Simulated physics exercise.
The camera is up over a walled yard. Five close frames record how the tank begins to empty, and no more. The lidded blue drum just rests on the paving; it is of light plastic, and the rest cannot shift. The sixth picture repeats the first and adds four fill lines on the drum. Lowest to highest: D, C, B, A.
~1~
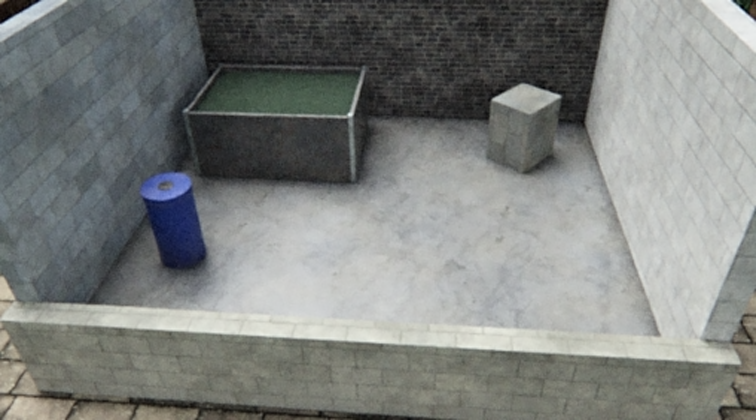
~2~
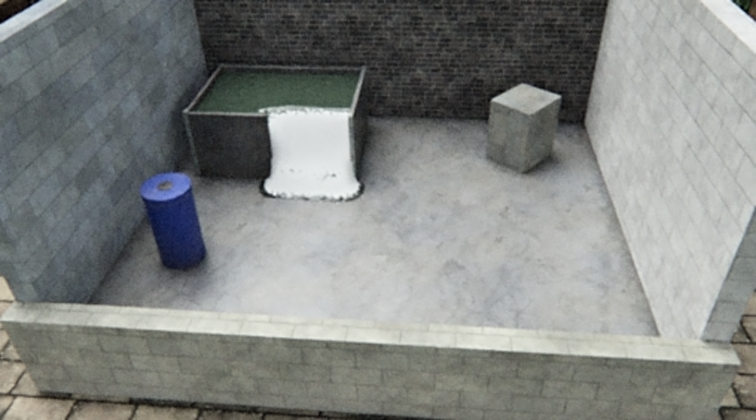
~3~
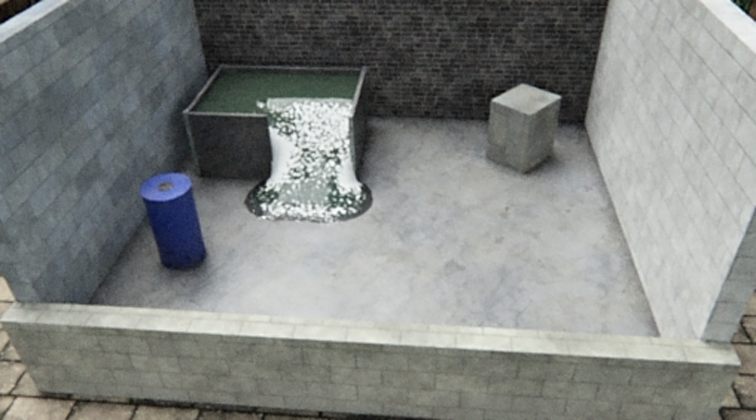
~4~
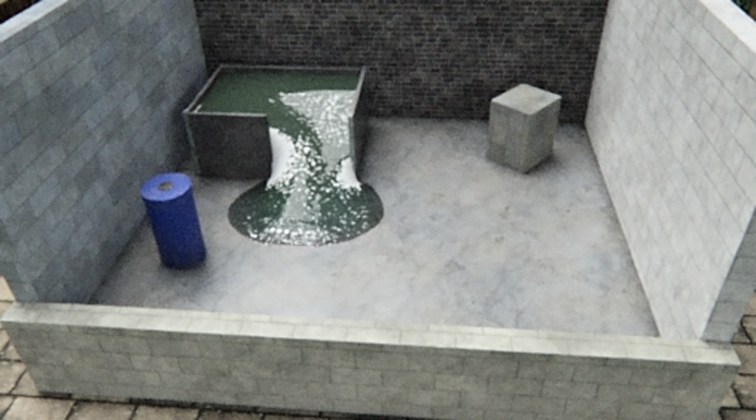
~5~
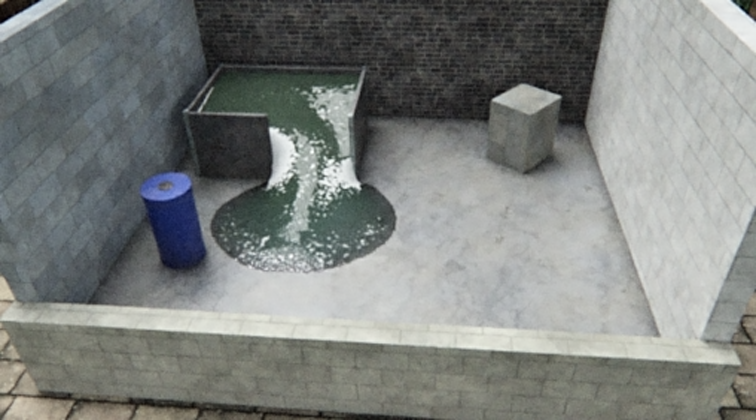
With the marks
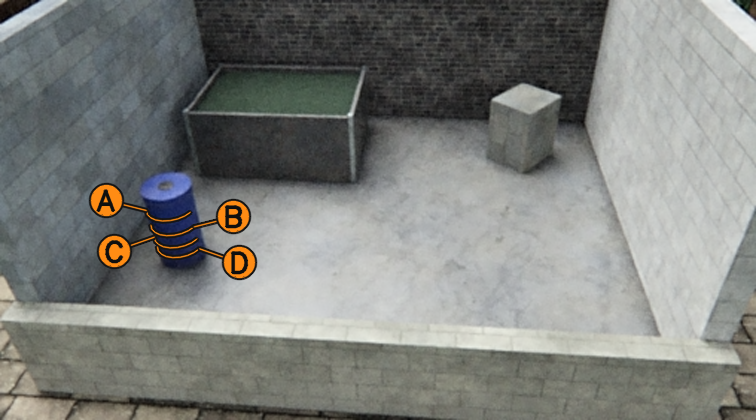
Green water burst through the front of a raised tank in a walled yard, foaming white at first, then spread across the floor in a widening round pool between a blue drum and a gray block.
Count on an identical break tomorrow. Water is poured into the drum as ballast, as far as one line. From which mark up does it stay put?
The answer is line D.
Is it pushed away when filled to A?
No, not at all.
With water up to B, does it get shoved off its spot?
No, that is safe.
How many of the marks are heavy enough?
All of them.
On the marked copy, A at (162, 221); B at (166, 235); C at (170, 247); D at (172, 257); from the bottom up D, C, B, A.
With A, it does not move.
With B, it does not move.
With C, it does not move.
With D, it does not move.
